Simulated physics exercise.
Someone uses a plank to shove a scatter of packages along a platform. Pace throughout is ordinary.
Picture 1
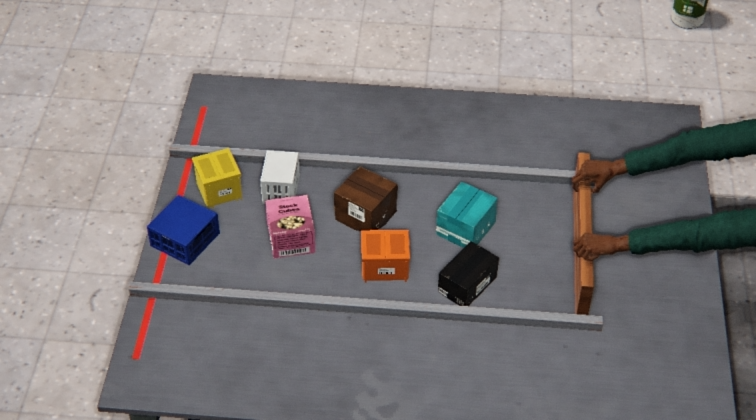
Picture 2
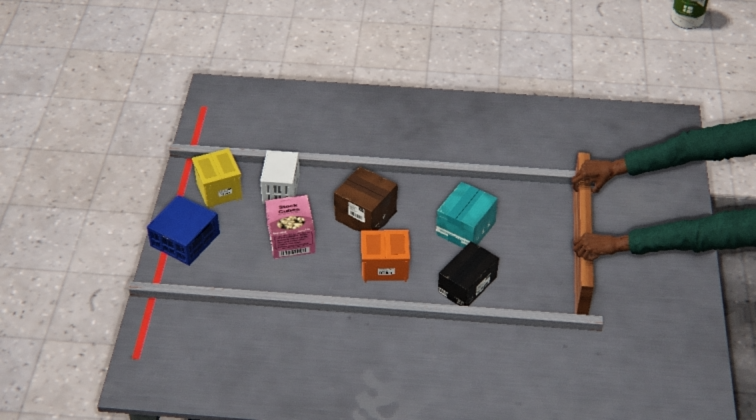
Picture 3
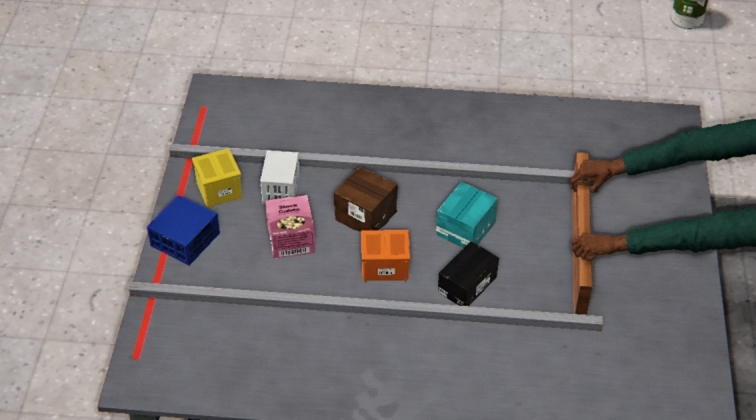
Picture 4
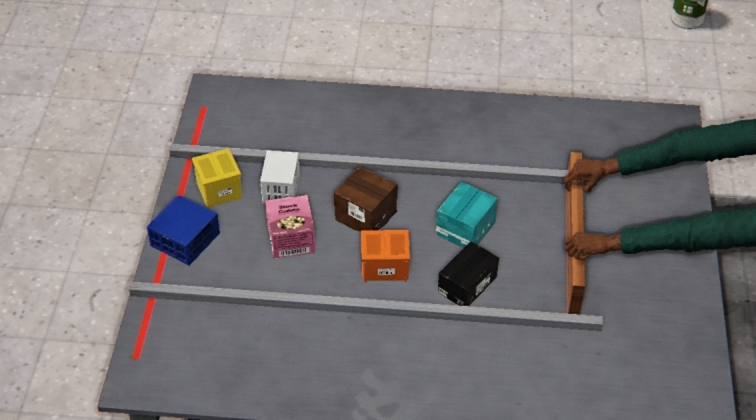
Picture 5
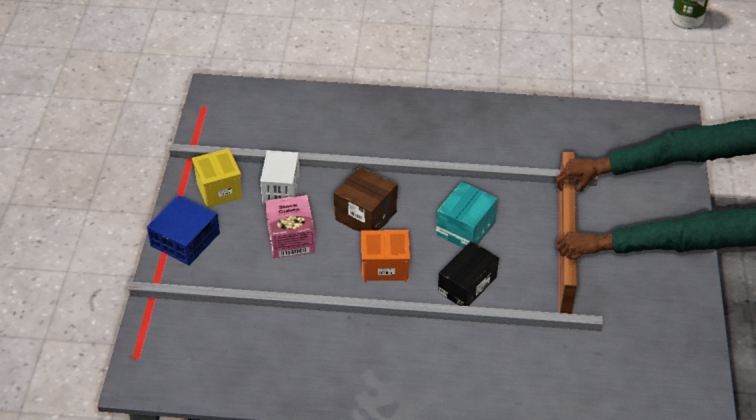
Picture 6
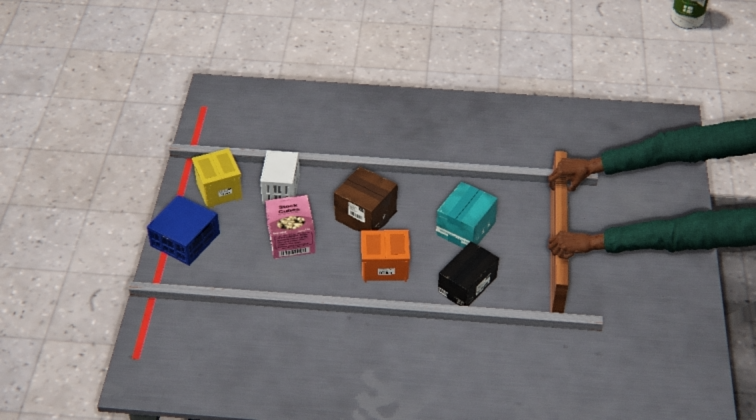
The footage shows colourful boxes scattered between two rails on a grey platform, with a red line at the left, while two hands at the right slide an upright wooden plank slightly leftward; the boxes stay still.
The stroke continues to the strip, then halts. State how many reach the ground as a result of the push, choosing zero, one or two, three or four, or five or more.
I reckon the ones pushed off reach five at the very least.
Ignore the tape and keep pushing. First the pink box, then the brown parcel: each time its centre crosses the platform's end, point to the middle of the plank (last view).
I reckon its middle sits around (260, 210) and then around (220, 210).
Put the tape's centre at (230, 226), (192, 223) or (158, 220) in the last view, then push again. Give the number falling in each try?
First 4, then 6, then 8.
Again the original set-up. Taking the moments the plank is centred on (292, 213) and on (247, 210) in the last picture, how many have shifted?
Note: First position 8; second position 8.
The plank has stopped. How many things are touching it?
It's 1 of them.
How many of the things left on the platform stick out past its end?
I get 1.
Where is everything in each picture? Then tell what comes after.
Blue crate (184, 230); yellow tote (218, 179); white crate (281, 178); plank (583, 233); tape (173, 221), in the first picture.
Yellow tote (218, 179); pink box (291, 227), in the second picture.
White crate (281, 178); orange tote (385, 256), in the third picture.
Blue crate (184, 230); black parcel (468, 275), in the fourth picture.
Yellow tote (218, 179); brown parcel (366, 202), in the fifth picture.
Blue crate (184, 230); yellow tote (218, 179); white crate (281, 178); plank (559, 232); tape (173, 221), in the sixth picture.
A little later, none off yet; blue crate at rest near (184, 230); yellow tote at rest near (218, 179); white crate at rest near (281, 178).
When it is over, the number that fall off is five or more; down, turquoise box, orange tote, brown parcel, pink box, white crate, yellow tote and blue crate.
